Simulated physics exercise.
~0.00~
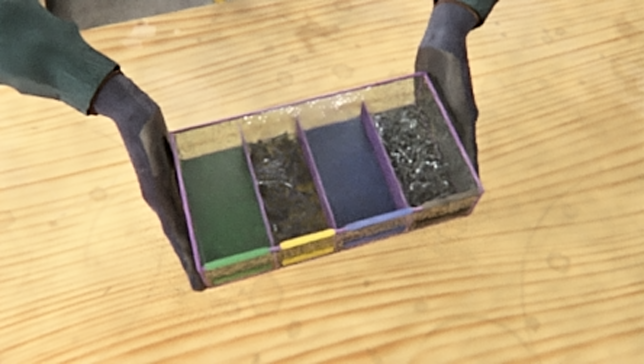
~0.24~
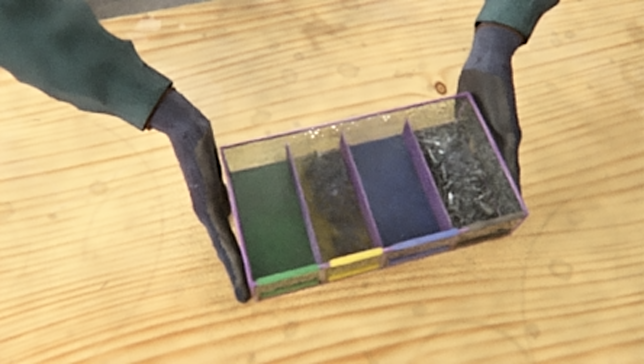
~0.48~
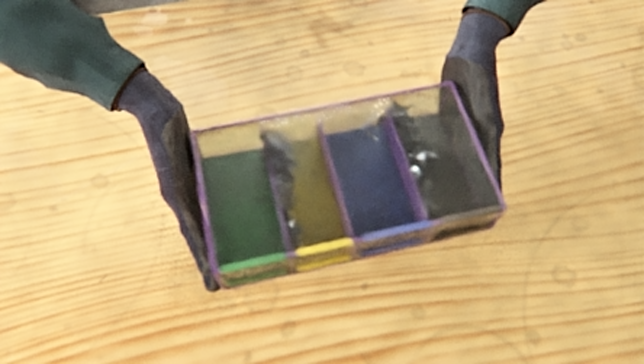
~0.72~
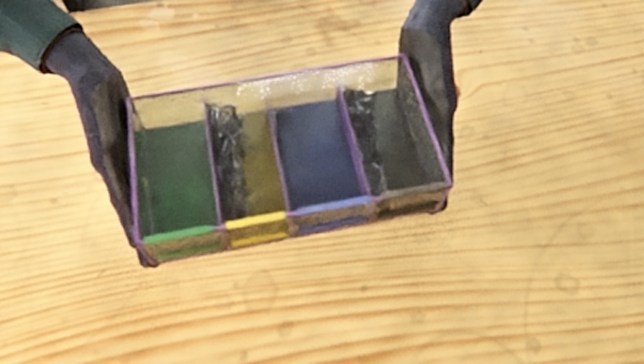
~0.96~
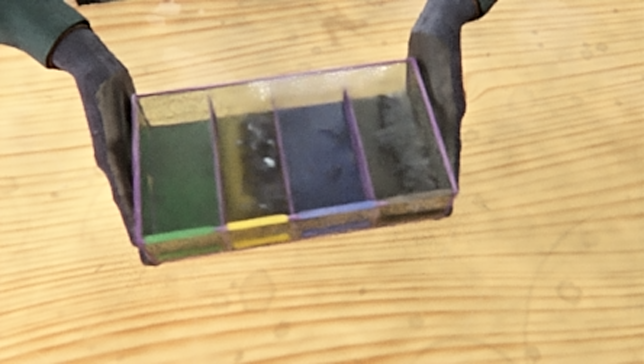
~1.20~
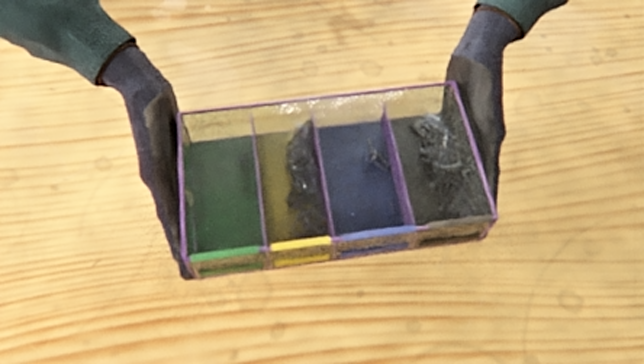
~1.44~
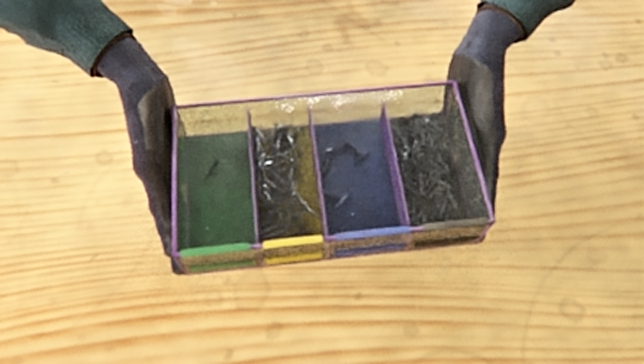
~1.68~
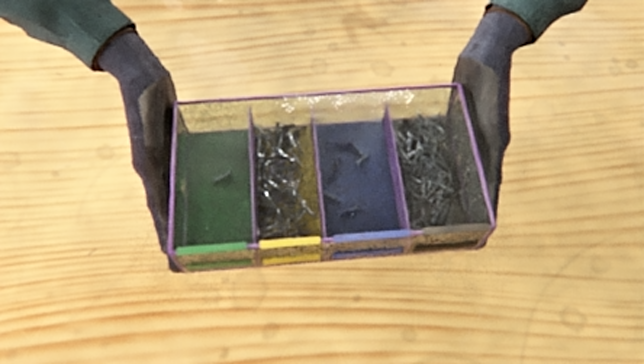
Two dark-gloved hands in green sleeves hold a clear, purple-edged tray above a pale wooden table, seen from above at a slant. Its four compartments are green, yellow, blue and black from left to right, with small steel screws heaped in the yellow and black ones. The hands carry the tray to the right, then back left, and the screws blur and bunch against the dividing walls. It moves right again and steadies as the screws scatter and settle. At the end the yellow and black sections hold nearly all of them, with a few in blue and a stray piece in green.
